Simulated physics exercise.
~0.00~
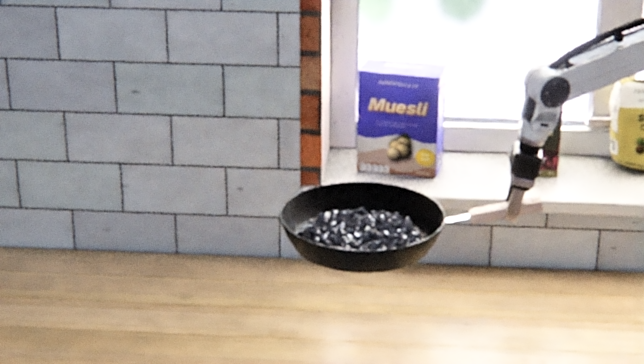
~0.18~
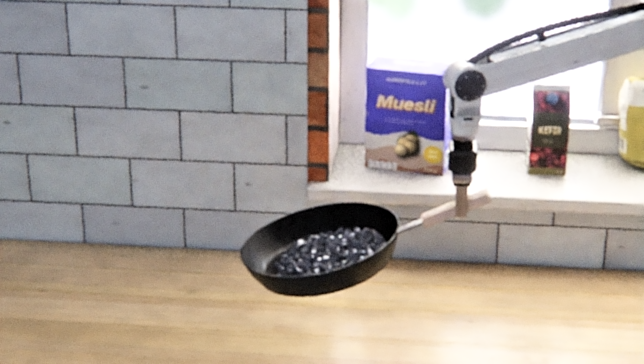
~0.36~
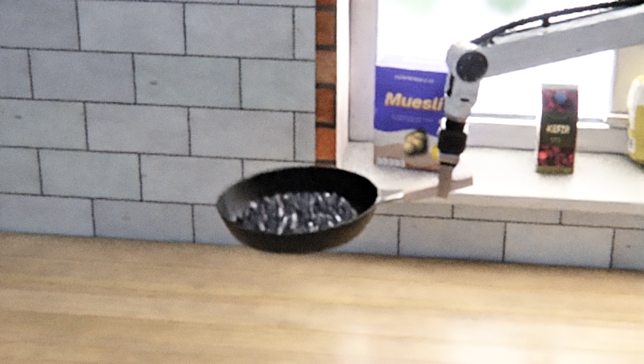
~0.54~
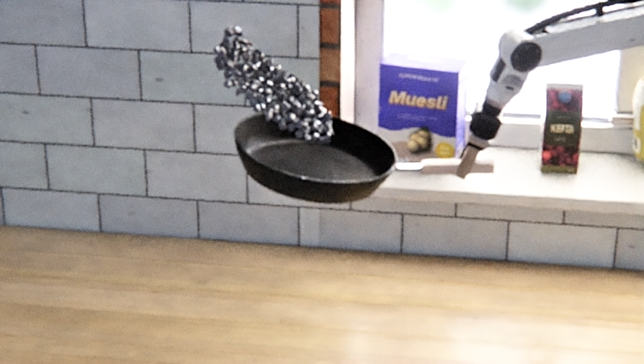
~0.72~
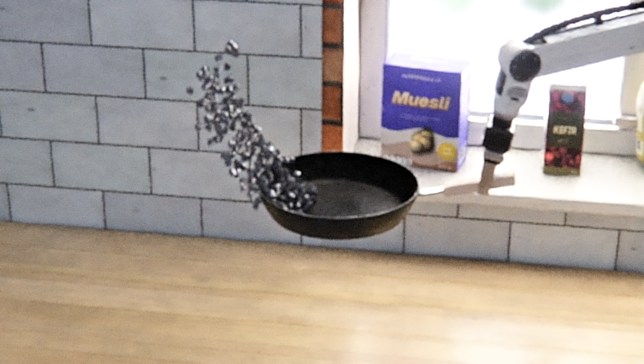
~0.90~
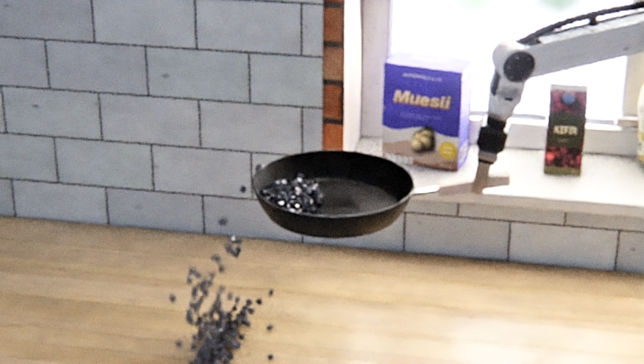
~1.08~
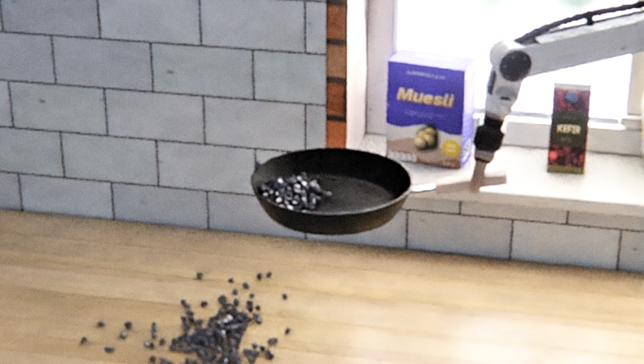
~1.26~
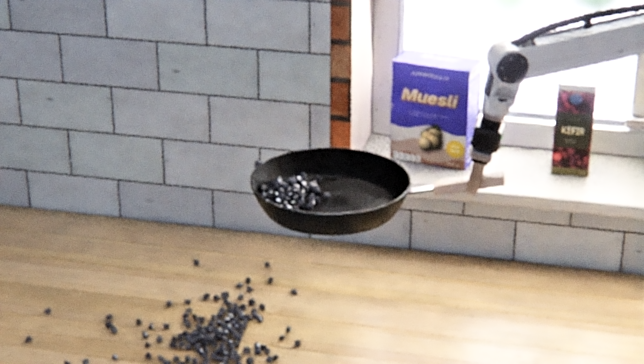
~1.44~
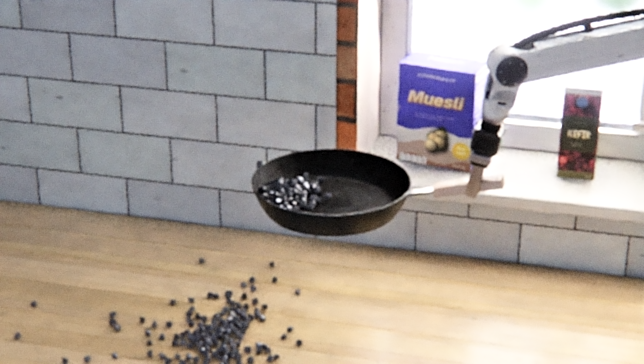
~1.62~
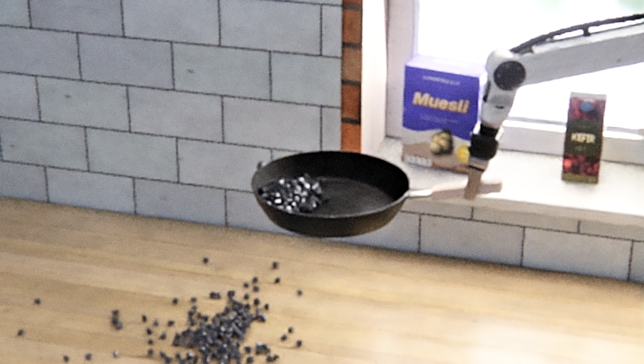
Above a wooden counter, a robot arm tosses dark pebbles from a pan, spilling most.
